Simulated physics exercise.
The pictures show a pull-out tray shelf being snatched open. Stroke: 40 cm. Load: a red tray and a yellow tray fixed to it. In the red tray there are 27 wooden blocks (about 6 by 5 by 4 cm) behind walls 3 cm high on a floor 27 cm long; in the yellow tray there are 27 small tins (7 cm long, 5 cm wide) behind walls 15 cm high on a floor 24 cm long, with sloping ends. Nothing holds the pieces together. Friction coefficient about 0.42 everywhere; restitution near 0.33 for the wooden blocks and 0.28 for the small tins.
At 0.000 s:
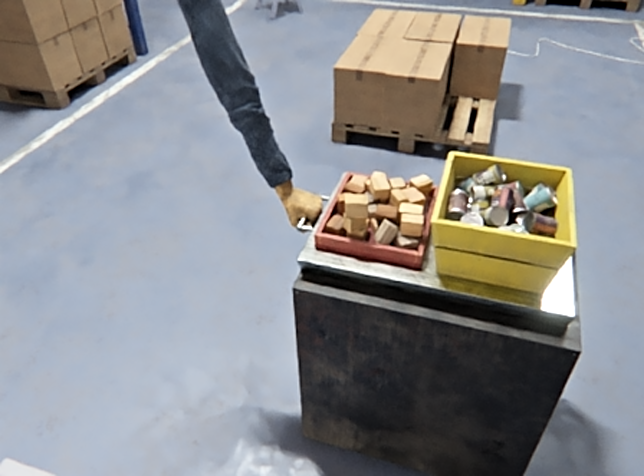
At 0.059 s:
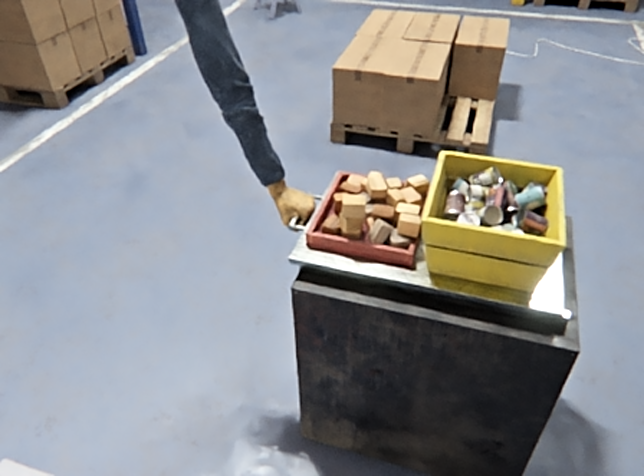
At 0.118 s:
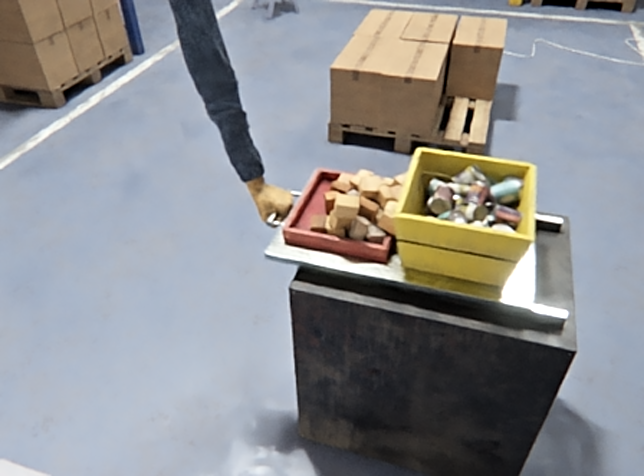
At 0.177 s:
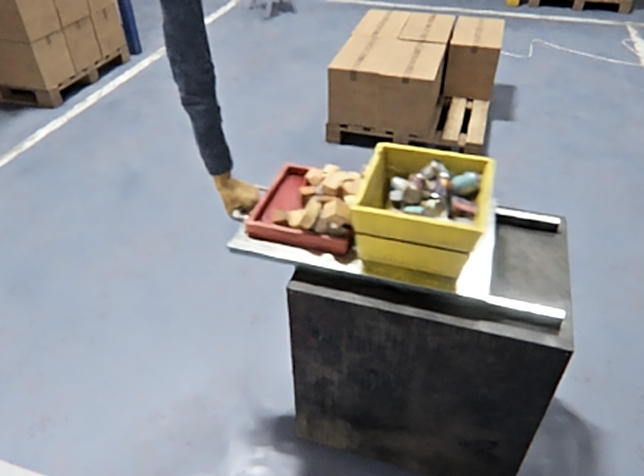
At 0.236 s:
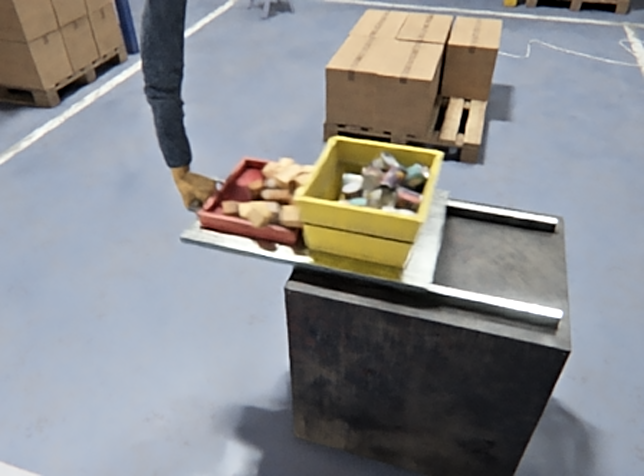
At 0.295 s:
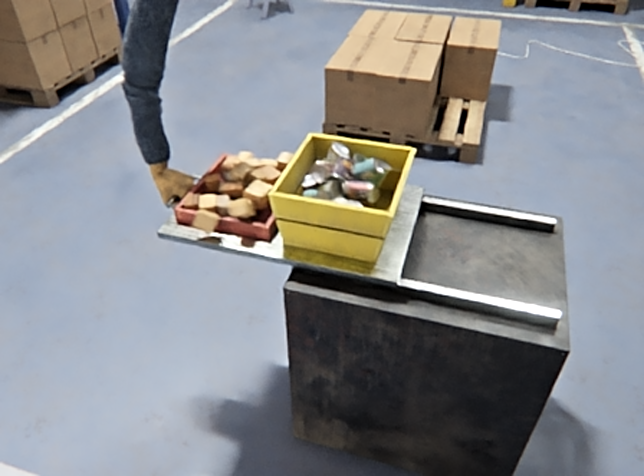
In a warehouse with a blue-grey painted floor, seen from above at an angle, cardboard boxes sit on pallets behind a dark cabinet. On its sliding metal shelf, a low red tray of wooden blocks sits left of a taller yellow tray of small tins. A gloved hand pulls the shelf out leftward, carrying both trays, while blocks and tins shift and the view drifts slightly.
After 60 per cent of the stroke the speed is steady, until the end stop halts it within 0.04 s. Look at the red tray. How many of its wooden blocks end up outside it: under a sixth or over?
Out of the red tray go more than one in six of the wooden blocks.
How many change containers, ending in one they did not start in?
Some 1 pieces.
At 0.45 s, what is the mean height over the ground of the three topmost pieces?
Some 106 cm up.
After 0.33 s, 2 of 27 out of the red tray and 0 of 27 out of the yellow tray.
After 0.45 s, 5 of 27 out of the red tray and 1 of 27 out of the yellow tray.
After 0.67 s, 8 of 27 out of the red tray and 2 of 27 out of the yellow tray.
Final count (at 1.10 s), 9 of 27 out of the red tray and 2 of 27 out of the yellow tray. Asked share, 9 of 27, 33 per cent.
